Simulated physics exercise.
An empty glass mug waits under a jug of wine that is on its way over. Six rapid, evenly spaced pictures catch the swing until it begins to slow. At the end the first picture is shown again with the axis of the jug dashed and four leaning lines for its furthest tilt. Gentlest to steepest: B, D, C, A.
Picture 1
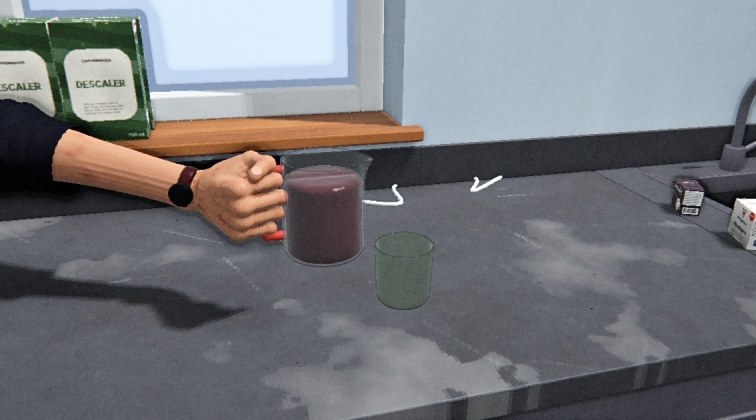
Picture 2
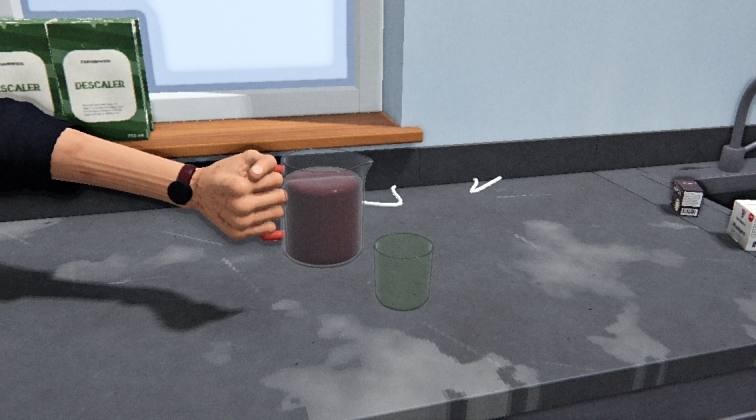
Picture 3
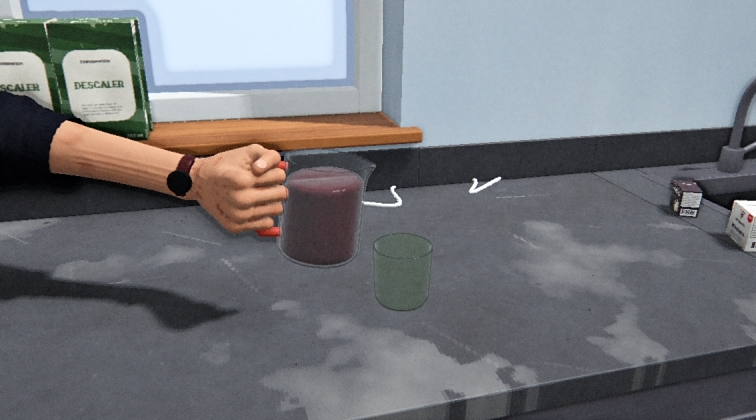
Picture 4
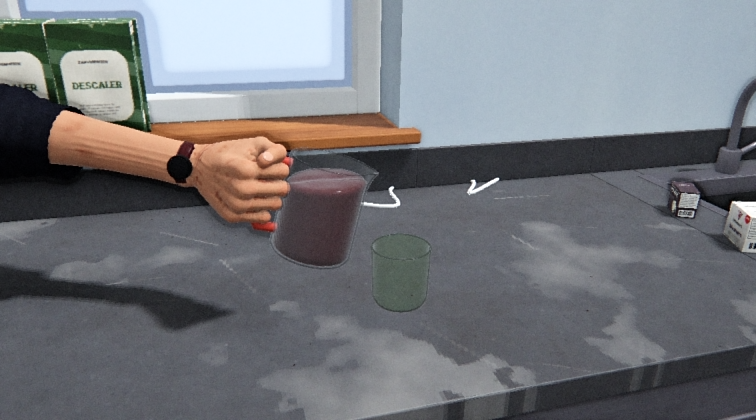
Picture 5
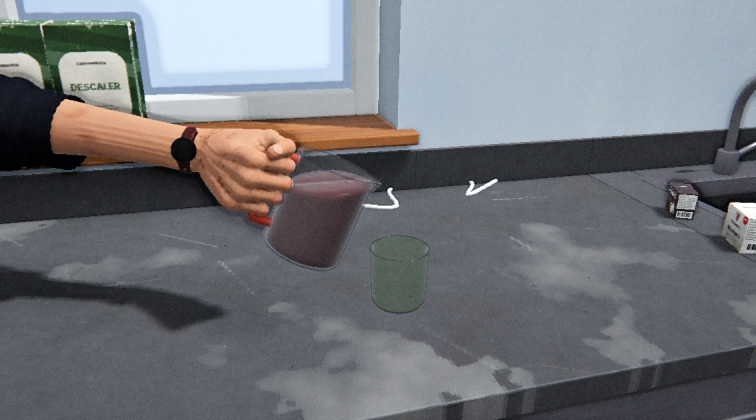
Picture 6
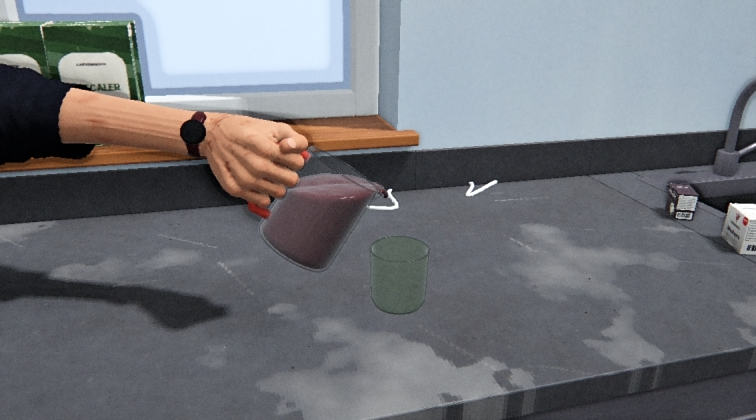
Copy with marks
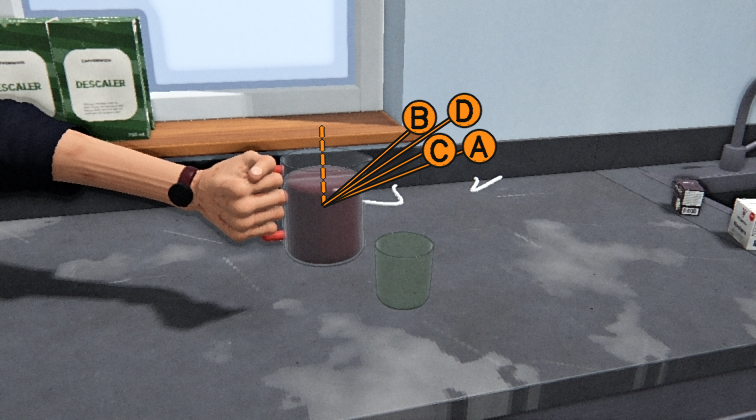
A hand wearing a dark watch held a clear jug of wine upright on a gray counter, then lifted and gradually tilted it rightward beside an empty glass mug, bringing wine to the lip.
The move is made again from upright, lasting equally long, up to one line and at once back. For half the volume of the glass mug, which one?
B works best here.
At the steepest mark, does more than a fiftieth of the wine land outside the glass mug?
Yes.
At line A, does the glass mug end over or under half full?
Over half.
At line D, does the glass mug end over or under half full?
Over.
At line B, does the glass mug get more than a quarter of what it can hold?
Yes.
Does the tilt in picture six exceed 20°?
Yes, it does.
On the marked copy, A at (462, 151); B at (408, 132); C at (421, 153); D at (450, 118).
With A, the glass mug ends with about 84 % of what it can hold; 19 % of the wine is spilt.
With B, the glass mug ends with about 49 % of what it can hold.
With C, the glass mug ends with about 80 % of what it can hold; 9 % of the wine is spilt.
With D, the glass mug ends with about 71 % of what it can hold.
